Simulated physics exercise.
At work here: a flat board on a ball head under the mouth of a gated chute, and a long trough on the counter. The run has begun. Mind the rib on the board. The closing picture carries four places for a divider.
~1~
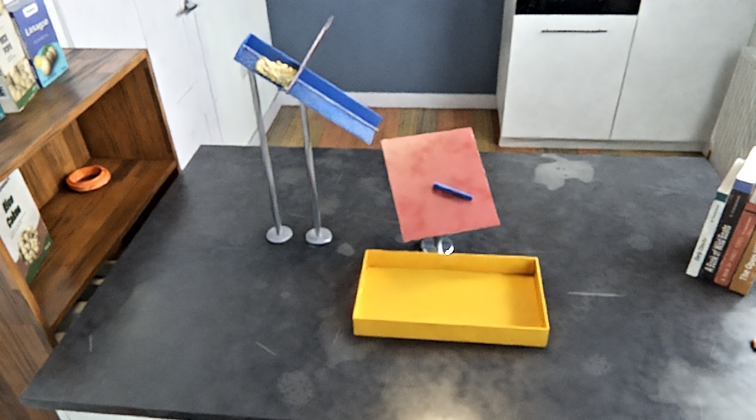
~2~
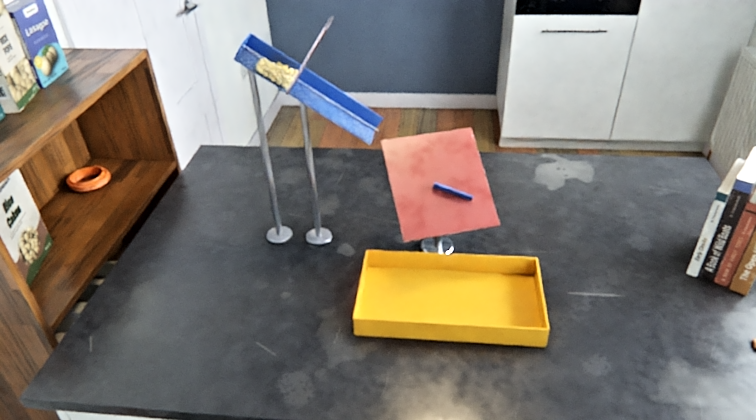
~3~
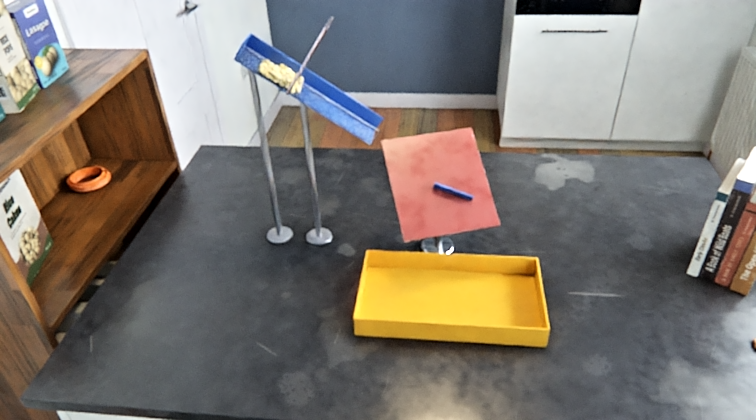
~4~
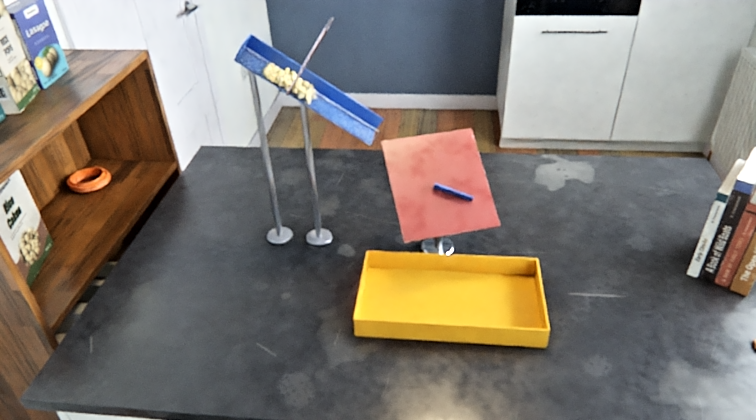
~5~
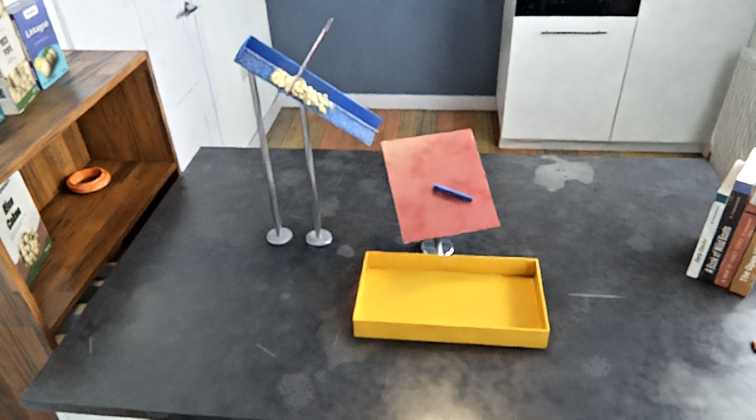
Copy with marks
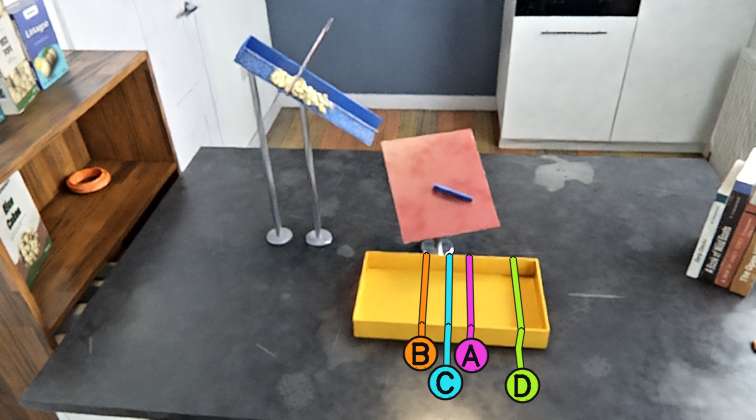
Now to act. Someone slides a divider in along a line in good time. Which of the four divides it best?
Go for A.
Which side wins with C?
Right.
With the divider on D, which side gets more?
More lands on the left.
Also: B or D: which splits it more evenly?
D.
On the marked copy, line A crosses the front rim at (470, 326); line B crosses the front rim at (422, 323); line C crosses the front rim at (448, 325); line D crosses the front rim at (521, 329).
With A, of what is caught, about half on the left of the divider, about half on the right.
With B, of what is caught, a stray few on the left of the divider, nearly all on the right.
With C, of what is caught, about a quarter on the left of the divider, most on the right.
With D, of what is caught, most on the left of the divider, a small part on the right.
